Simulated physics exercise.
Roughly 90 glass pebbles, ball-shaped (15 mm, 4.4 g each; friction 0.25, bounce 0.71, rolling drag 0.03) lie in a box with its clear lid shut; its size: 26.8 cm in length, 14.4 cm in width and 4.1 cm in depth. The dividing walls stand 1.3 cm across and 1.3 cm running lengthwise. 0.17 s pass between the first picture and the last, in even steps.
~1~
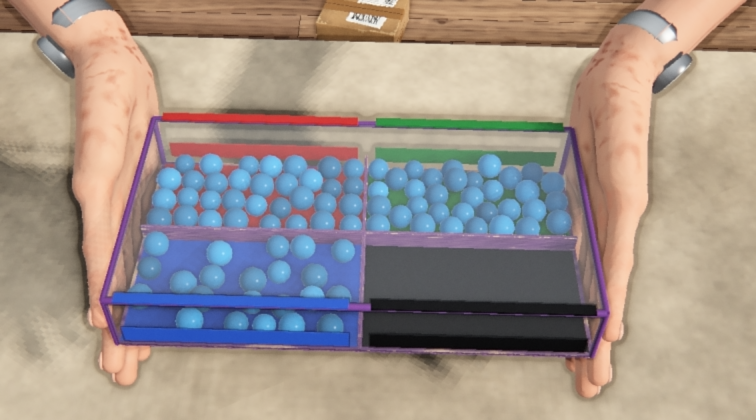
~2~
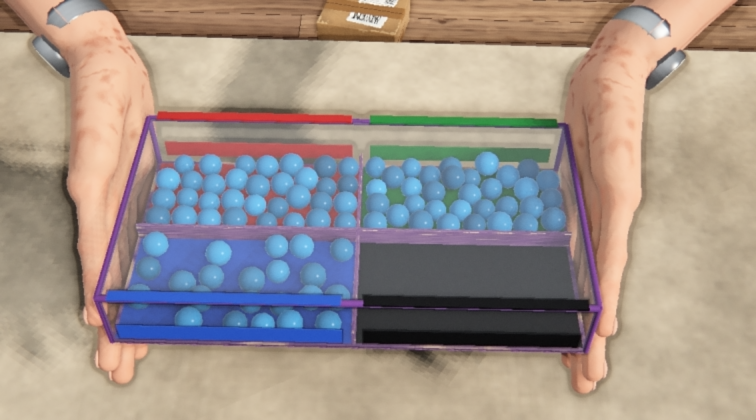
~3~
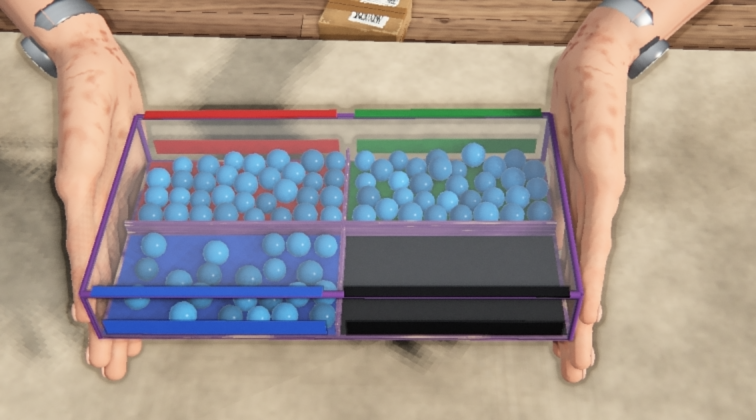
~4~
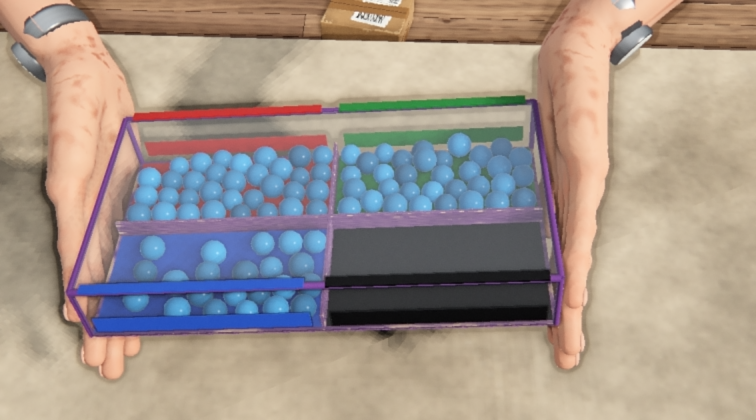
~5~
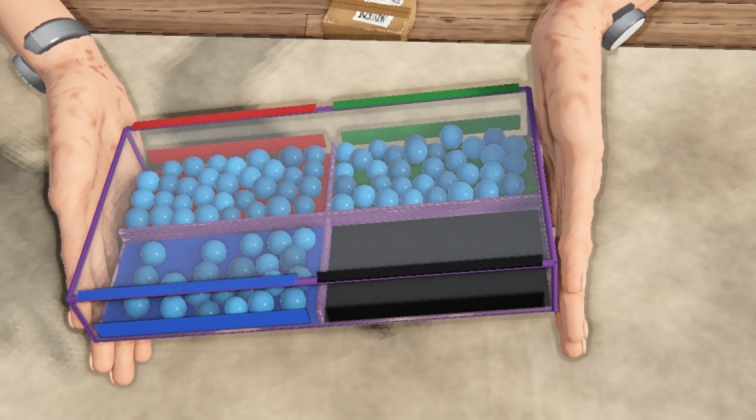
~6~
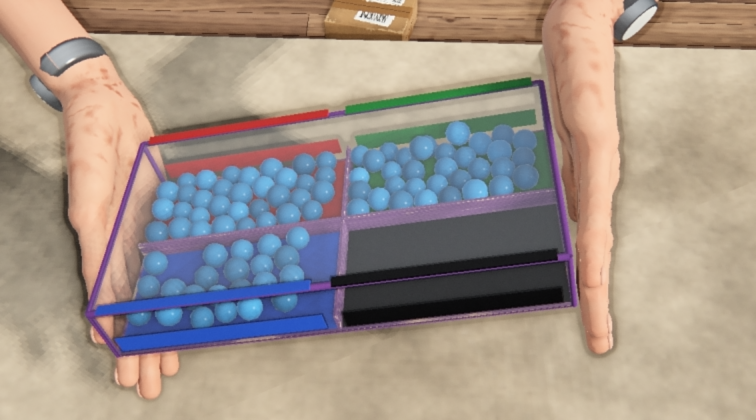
Two hands shift a clear divided box of blue balls left, then tilt it left.
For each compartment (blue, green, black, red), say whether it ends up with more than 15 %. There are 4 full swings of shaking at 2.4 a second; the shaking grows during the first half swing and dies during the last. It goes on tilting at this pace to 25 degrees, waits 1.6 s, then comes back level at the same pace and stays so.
Blue compartment: More, green compartment: More, black compartment: Not more, red compartment: More.
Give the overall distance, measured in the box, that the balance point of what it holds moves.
The shift is roughly 3.5 cm.
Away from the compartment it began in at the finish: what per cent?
Something like 10 per cent, I'd say.
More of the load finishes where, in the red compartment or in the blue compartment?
Larger share at rest: In the red compartment.
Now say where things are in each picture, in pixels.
The first frame shows box at (355, 311); tilt 0 degrees; moved 0.0 cm; blue 25 %, green 40 %, red 40 %.
The second frame shows box at (347, 308); tilt 1 degrees; moved 0.5 cm.
The third frame shows box at (329, 299); tilt 2 degrees; moved 1.6 cm.
The fourth frame shows box at (311, 290); tilt 5 degrees; moved 2.8 cm; low side left.
The fifth frame shows box at (305, 286); tilt 9 degrees; moved 3.2 cm; low side left.
The sixth frame shows box at (319, 292); tilt 13 degrees; moved 2.2 cm; low side left; blue 25 %, green 40 %, red 40 %.
Then, 0.68 s after the last picture, tilt 25 degrees; blue 25 %, green 35 %, red 40 %; middle of all pieces near (316, 215).
Then, 1.25 s after the last picture, tilt 25 degrees; blue 25 %, green 30 %, red 40 %; middle of all pieces near (292, 229).
Then, 1.77 s after the last picture, tilt 25 degrees; blue 30 %, green 30 %, red 40 %; middle of all pieces near (306, 240).
Then, 2.27 s after the last picture, tilt 0 degrees; blue 30 %, green 30 %, red 40 %; middle of all pieces near (290, 216).
In the end, blue 30 %, green 30 %, black 0 %, red 40 %.
